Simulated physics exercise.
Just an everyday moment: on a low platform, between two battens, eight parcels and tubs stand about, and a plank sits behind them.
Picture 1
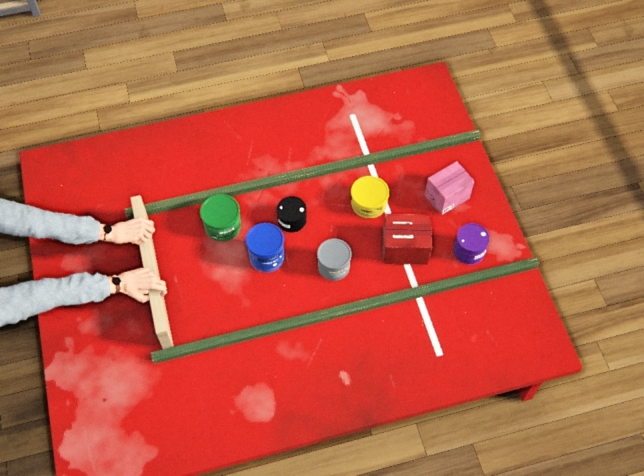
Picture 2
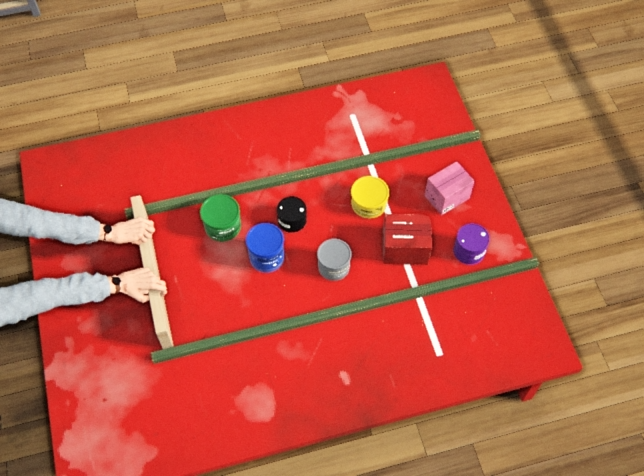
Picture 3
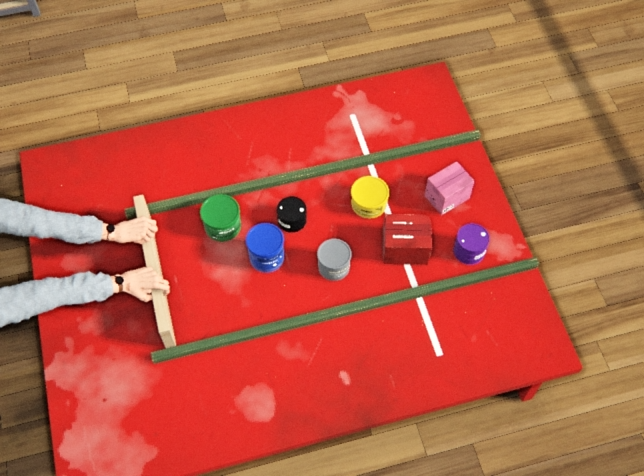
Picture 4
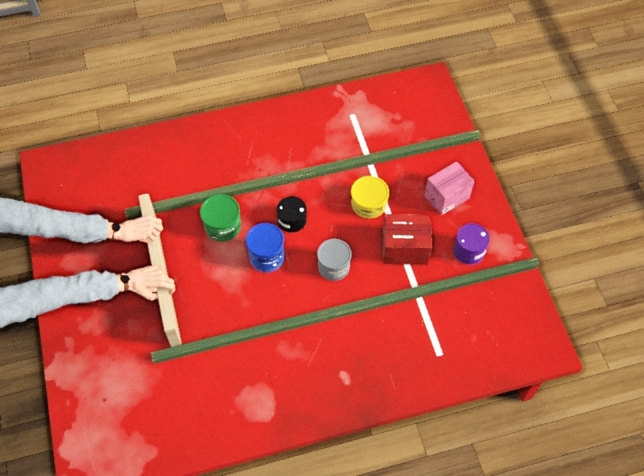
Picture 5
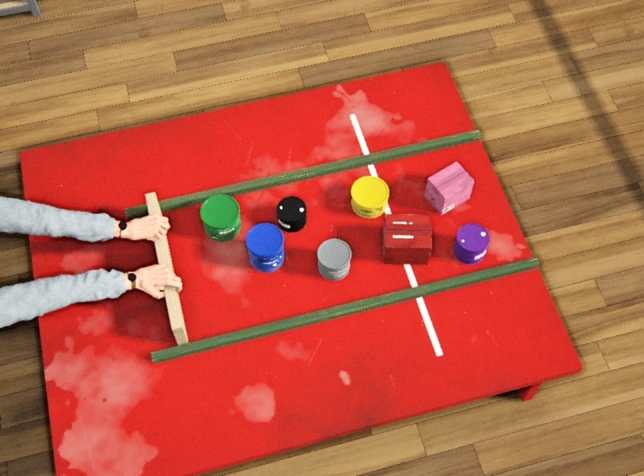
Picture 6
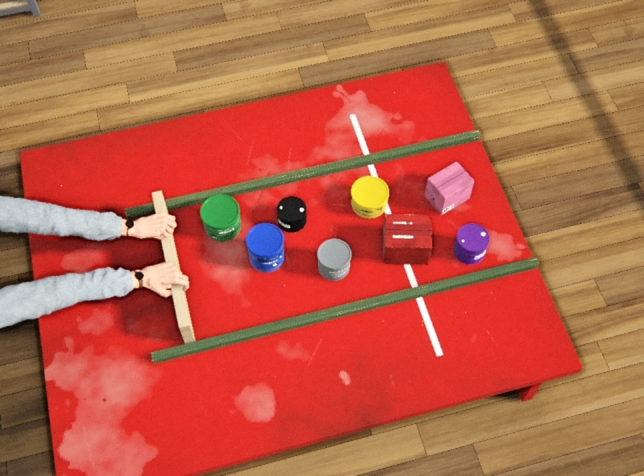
Two hands slide a wooden plank slightly right between green battens toward unmoving tubs and parcels.
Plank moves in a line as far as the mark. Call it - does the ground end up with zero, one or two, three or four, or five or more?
The ground ends up with zero.
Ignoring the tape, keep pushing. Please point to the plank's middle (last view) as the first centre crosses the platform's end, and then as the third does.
(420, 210) and (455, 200).
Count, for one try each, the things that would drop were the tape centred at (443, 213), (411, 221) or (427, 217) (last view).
1, 0, 1.
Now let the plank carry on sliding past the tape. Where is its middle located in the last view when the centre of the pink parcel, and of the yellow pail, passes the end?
Roughly (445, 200); roughly (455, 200).
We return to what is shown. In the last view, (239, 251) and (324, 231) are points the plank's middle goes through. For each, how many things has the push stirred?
First 1, then 5.
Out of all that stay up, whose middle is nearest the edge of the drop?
Purple canister.
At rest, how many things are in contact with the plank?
It's touching 3 at the end.
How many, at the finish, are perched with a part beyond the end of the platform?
I'd say 0 of them.
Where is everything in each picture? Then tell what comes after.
Pink parcel (449, 188); purple canister (471, 244); red parcel (407, 239); plank (152, 271); tape (393, 225), in the first picture.
Purple canister (471, 244); grey pail (334, 260), in the second picture.
Red parcel (407, 239); green pail (221, 219), in the third picture.
Pink parcel (449, 189); blue pail (266, 249), in the fourth picture.
Purple canister (471, 244); plank (166, 268), in the fifth picture.
Pink parcel (449, 189); purple canister (471, 244); red parcel (407, 239); plank (173, 266); tape (393, 225), in the sixth picture.
Early on, none off yet; pink parcel at rest near (449, 189); purple canister at rest near (471, 244); red parcel at rest near (407, 239).
Finally, the number that fall off is zero.
